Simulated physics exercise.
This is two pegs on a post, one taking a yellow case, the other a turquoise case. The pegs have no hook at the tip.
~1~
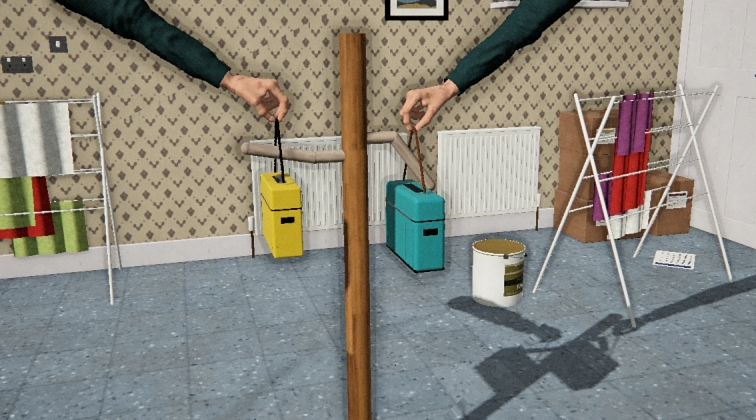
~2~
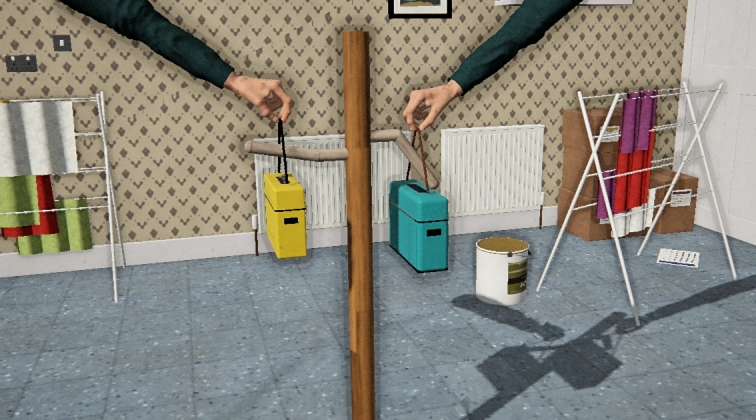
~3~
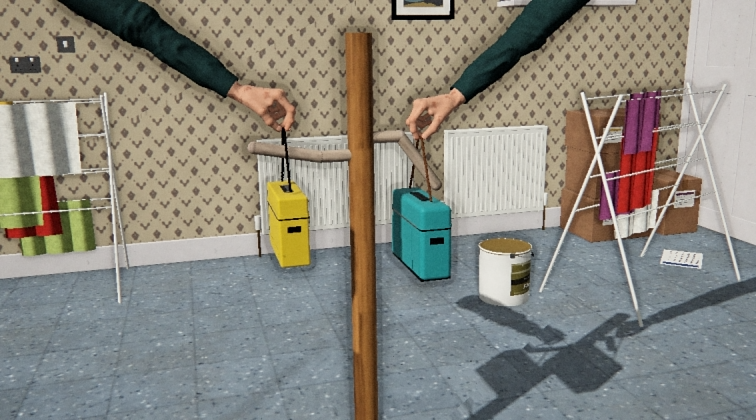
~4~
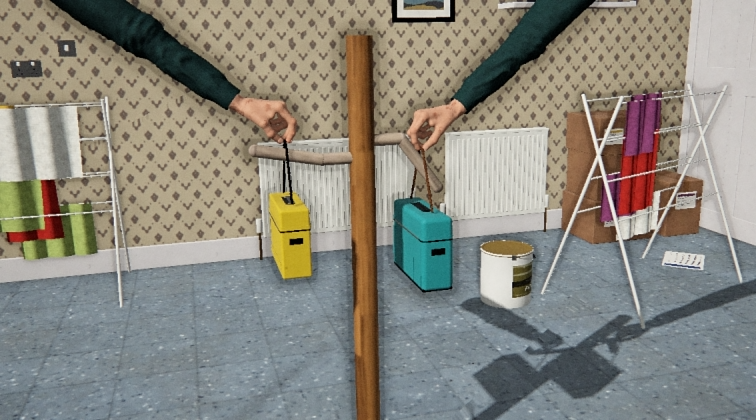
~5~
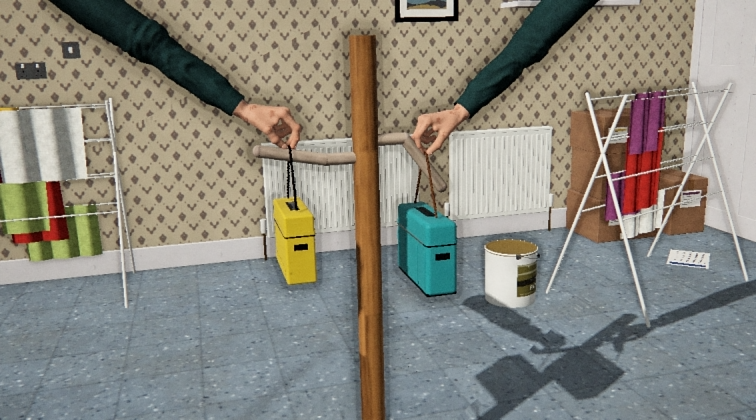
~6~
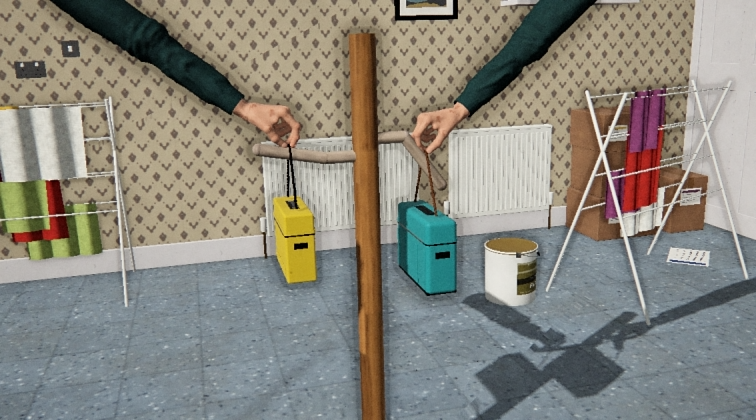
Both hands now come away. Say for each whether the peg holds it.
As it turns out, the yellow case stays hanging. The turquoise case drops to the floor.
Then, 0.44 s on from there, yellow case still up near (295, 239); turquoise case on the floor.
In the end, yellow case still up near (297, 240); turquoise case on the floor. The yellow case holds on and the turquoise case comes down.
